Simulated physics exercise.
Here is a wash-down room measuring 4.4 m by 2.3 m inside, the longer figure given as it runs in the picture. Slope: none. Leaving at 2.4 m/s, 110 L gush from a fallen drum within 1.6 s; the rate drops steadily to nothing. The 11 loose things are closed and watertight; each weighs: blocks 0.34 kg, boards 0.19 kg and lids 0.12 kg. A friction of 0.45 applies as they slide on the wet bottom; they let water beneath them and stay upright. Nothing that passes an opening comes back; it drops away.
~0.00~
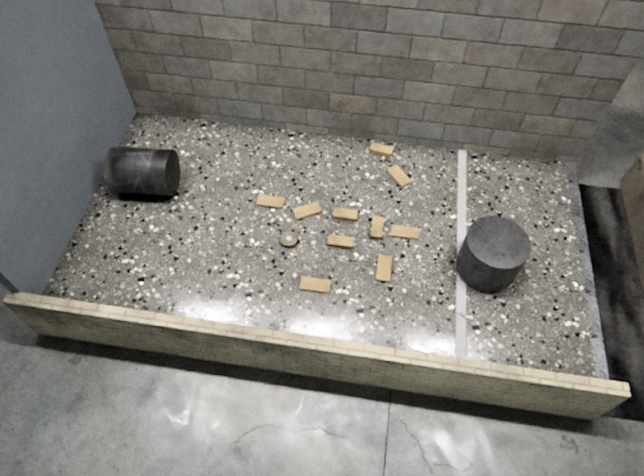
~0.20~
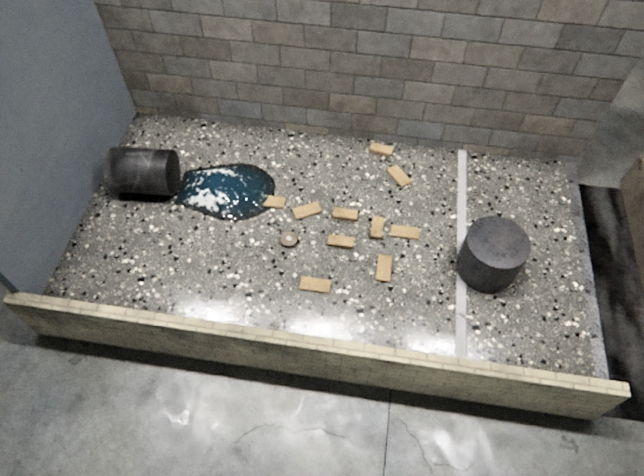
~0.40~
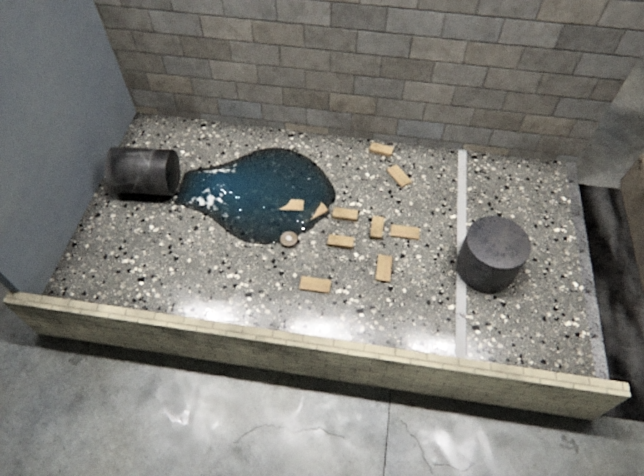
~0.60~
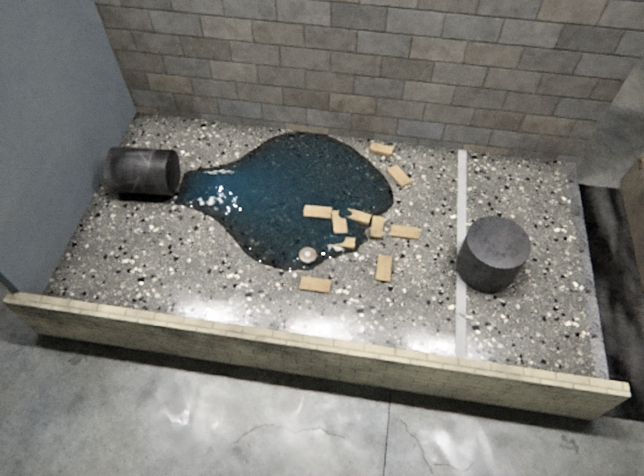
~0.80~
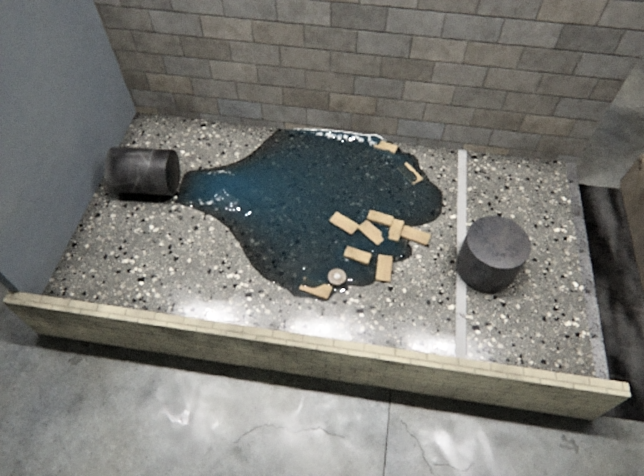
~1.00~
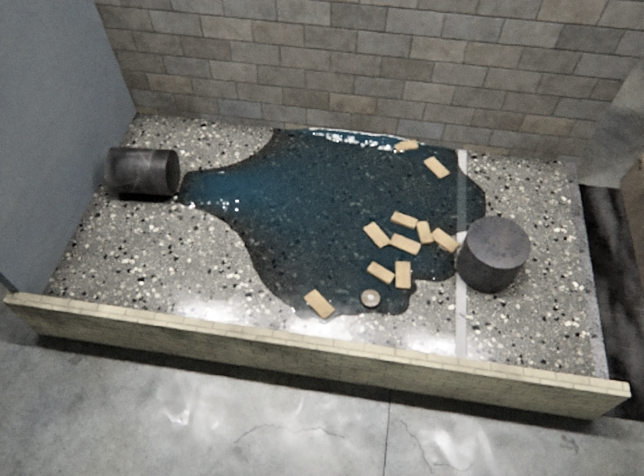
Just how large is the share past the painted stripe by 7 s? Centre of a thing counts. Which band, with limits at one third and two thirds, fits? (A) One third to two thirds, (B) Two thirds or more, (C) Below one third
Two thirds or more (B).
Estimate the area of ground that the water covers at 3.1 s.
Close to 3.0 m2, I'd say.
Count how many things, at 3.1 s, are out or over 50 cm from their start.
I count 11.
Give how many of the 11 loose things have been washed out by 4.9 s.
10 in total.
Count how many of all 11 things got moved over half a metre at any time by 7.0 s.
Total: 11.
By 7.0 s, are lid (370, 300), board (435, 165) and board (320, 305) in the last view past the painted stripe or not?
Taking them as listed, the first one succeeded, the second succeeded and the third failed.
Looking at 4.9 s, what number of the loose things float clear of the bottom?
I count 1.
After 1.4 s 5 of 11 are over the mark; 10 afloat.
After 3.1 s 10 of 11 are over the mark; 3 afloat.
After 4.9 s 10 of 11 are over the mark; 1 afloat.
After 7.0 s 10 of 11 are over the mark; 0 afloat.
